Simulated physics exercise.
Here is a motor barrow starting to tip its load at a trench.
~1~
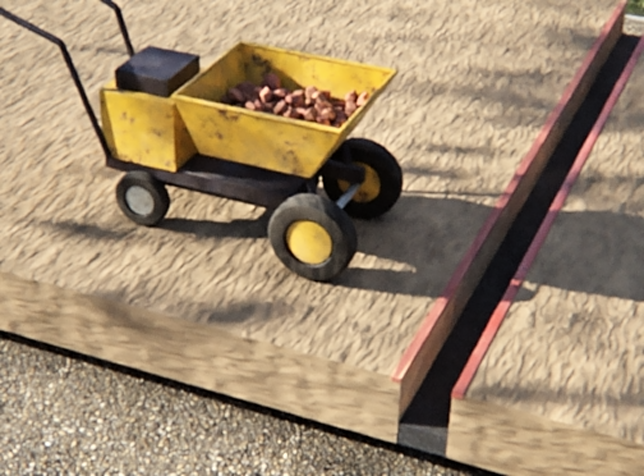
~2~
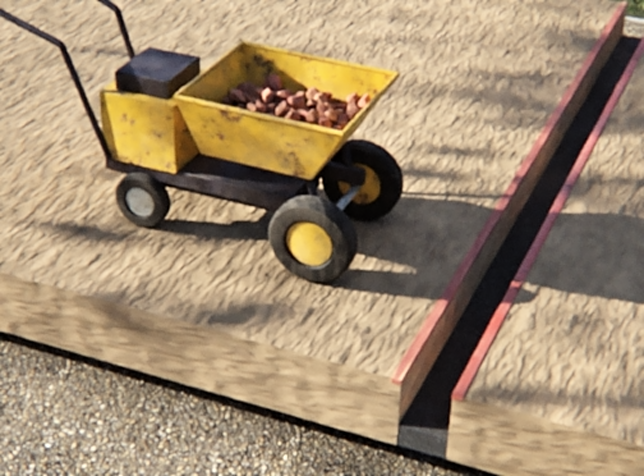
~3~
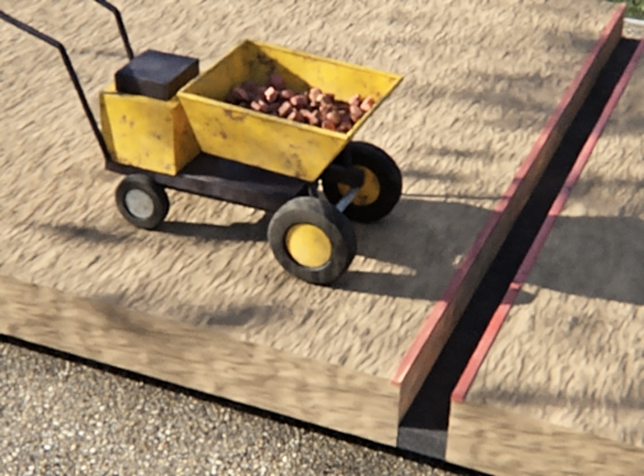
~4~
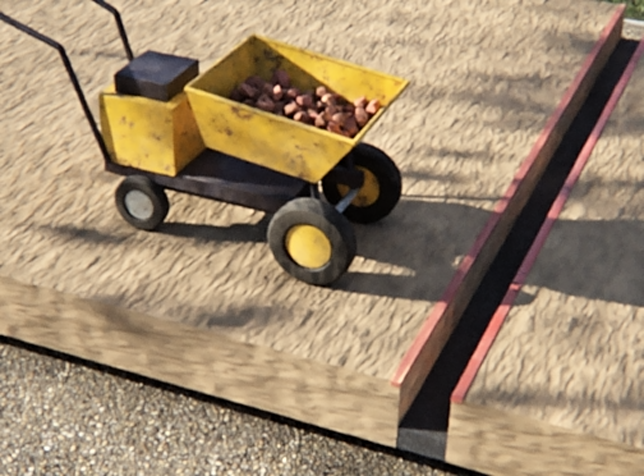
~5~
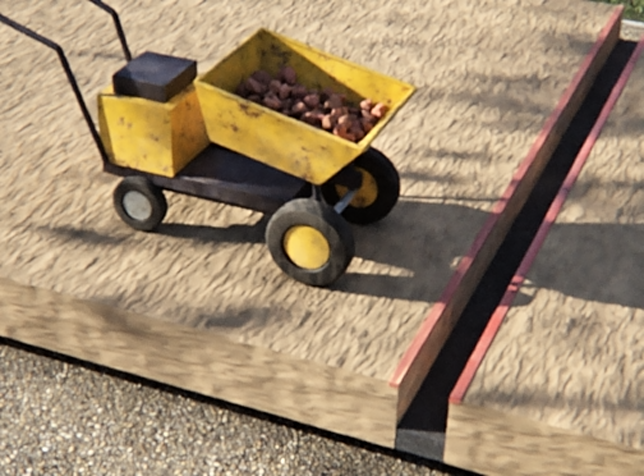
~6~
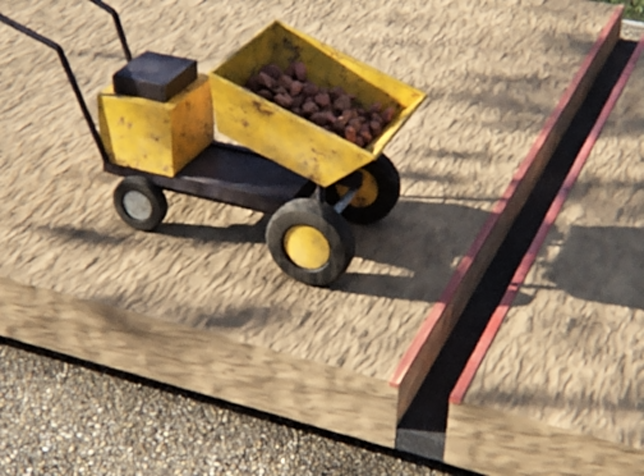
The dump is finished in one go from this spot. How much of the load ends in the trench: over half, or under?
The trench takes the larger part.
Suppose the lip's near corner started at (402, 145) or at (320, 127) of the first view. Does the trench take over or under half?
One: Not half. Two: The larger part.
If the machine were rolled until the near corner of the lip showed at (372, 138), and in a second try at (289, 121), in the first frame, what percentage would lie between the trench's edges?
About 60 and 40 per cent.
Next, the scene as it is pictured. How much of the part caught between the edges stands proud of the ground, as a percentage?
Some 10 per cent.
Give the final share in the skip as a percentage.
It comes to 0 per cent or so.
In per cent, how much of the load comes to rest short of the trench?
Close to 5 per cent.
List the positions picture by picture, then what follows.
In the first picture, lip of the skip near (341, 132), level; top of the load near (294, 100), lumps of rubble; first edge of the trench near (421, 336); far edge near (480, 352), the trench under half as wide as the skip, and about as deep as wide.
In the second picture, lip of the skip near (343, 134), level; top of the load near (296, 102).
In the third picture, lip of the skip near (347, 138), tipped barely; top of the load near (288, 108).
In the fourth picture, lip of the skip near (355, 143), tipped a little; top of the load near (279, 107).
In the fifth picture, lip of the skip near (363, 150), tipped a little; top of the load near (271, 99).
In the sixth picture, lip of the skip near (374, 158), tipped clearly; top of the load near (281, 95); first edge of the trench near (419, 341); far edge near (477, 357).
Shortly afterwards, skip tipped steeply; the whole lot in the skip.
Next, skip tipped right over; the bulk in the skip; only a few short of the trench; a little in or heaped over the trench; only a few beyond it; only a few falling.
Some moments later, skip tipped right over; a little in the skip; only a few short of the trench; the bulk in or heaped over the trench; only a few beyond it.
In the end, skip tipped right over; only a few short of the trench; all but a few in or heaped over the trench; only a few beyond it.
